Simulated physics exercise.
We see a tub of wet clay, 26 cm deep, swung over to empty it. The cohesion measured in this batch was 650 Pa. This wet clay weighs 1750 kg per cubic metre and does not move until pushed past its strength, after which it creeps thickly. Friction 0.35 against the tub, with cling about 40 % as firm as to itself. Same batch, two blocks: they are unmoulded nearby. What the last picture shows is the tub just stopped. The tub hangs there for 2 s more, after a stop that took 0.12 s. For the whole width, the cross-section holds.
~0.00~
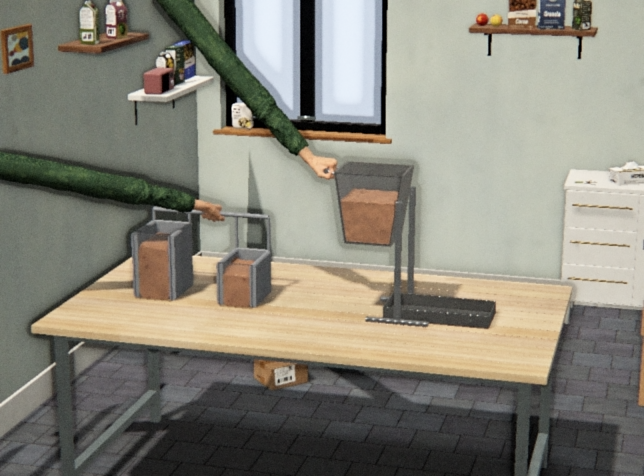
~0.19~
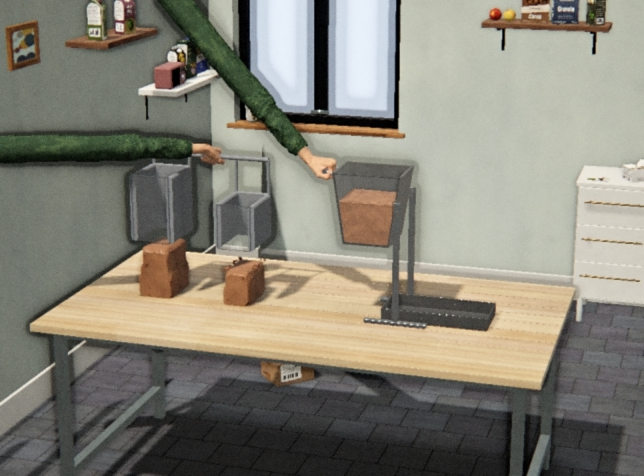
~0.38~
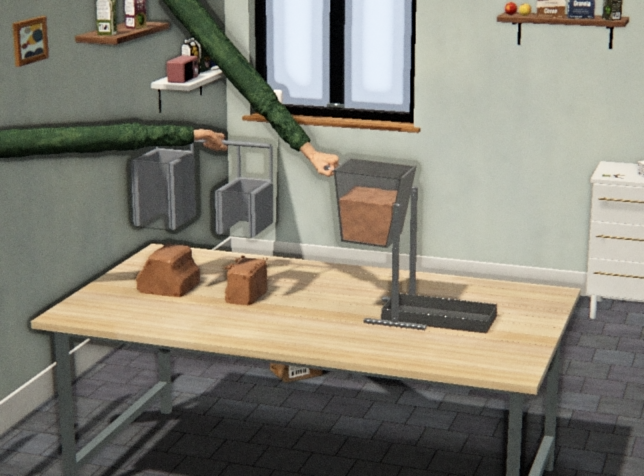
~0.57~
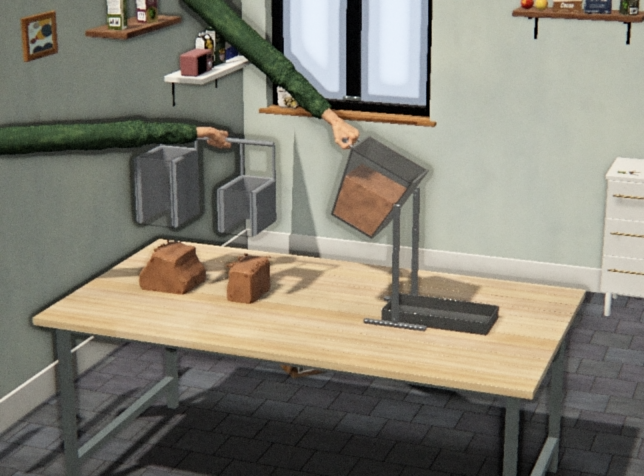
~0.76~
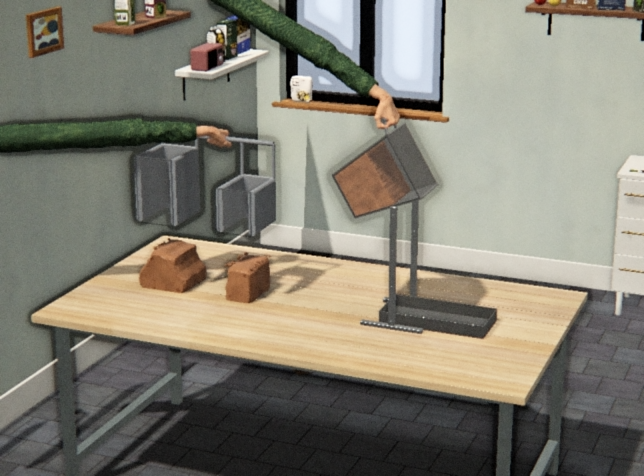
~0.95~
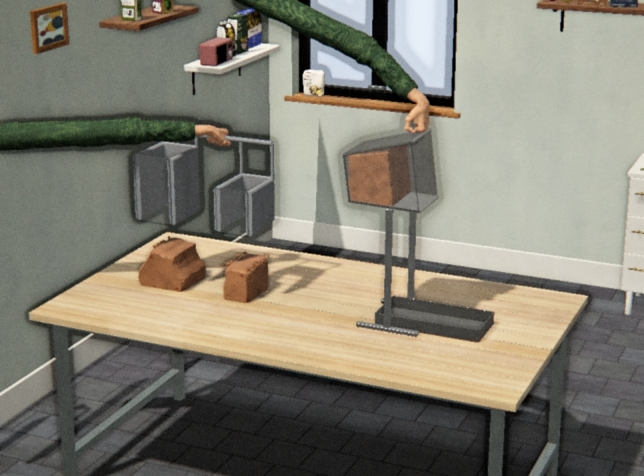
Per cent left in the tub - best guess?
Best guess: 100 %.
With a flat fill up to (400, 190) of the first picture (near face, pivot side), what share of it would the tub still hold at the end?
I'd put it close to 80 in a hundred.
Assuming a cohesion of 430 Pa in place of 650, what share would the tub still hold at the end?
It would be near 100 %.
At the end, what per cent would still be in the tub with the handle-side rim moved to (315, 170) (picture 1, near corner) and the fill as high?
Some 70 per cent, I reckon.
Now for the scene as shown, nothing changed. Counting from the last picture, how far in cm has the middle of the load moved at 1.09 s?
I'd put the distance at about 2 centimetres.
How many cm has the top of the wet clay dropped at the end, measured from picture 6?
Some 4 cm.
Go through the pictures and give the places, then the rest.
Handle-side rim at (336, 172), tilt 0 degrees; highest point of the wet clay at (362, 201); test blocks 22 cm, 14 cm high (left to right), in the first frame.
Handle-side rim at (334, 173), tilt 0 degrees; highest point of the wet clay at (360, 202); test blocks 20 cm, 14 cm high (left to right), in the second frame.
Handle-side rim at (336, 170), tilt 2 degrees; highest point of the wet clay at (342, 199); test blocks 16 cm, 14 cm high (left to right), in the third frame.
Handle-side rim at (354, 149), tilt 26 degrees; highest point of the wet clay at (348, 178); test blocks 16 cm, 14 cm high (left to right), in the fourth frame.
Handle-side rim at (388, 136), tilt 59 degrees; highest point of the wet clay at (367, 155); test blocks 16 cm, 14 cm high (left to right), in the fifth frame.
Handle-side rim at (412, 143), tilt 82 degrees; highest point of the wet clay at (385, 152); test blocks 16 cm, 14 cm high (left to right), in the sixth frame.
By 1.09 s, the tub is at 82 degrees and holds 100 %.
By 1.26 s, the tub is at 82 degrees and holds 100 %.
By 1.43 s, the tub is at 82 degrees and holds 100 %.
By 1.60 s, the tub is at 82 degrees and holds 100 %.
By 2.95 s, at the end, the tub is at 82 degrees and holds 100 %.
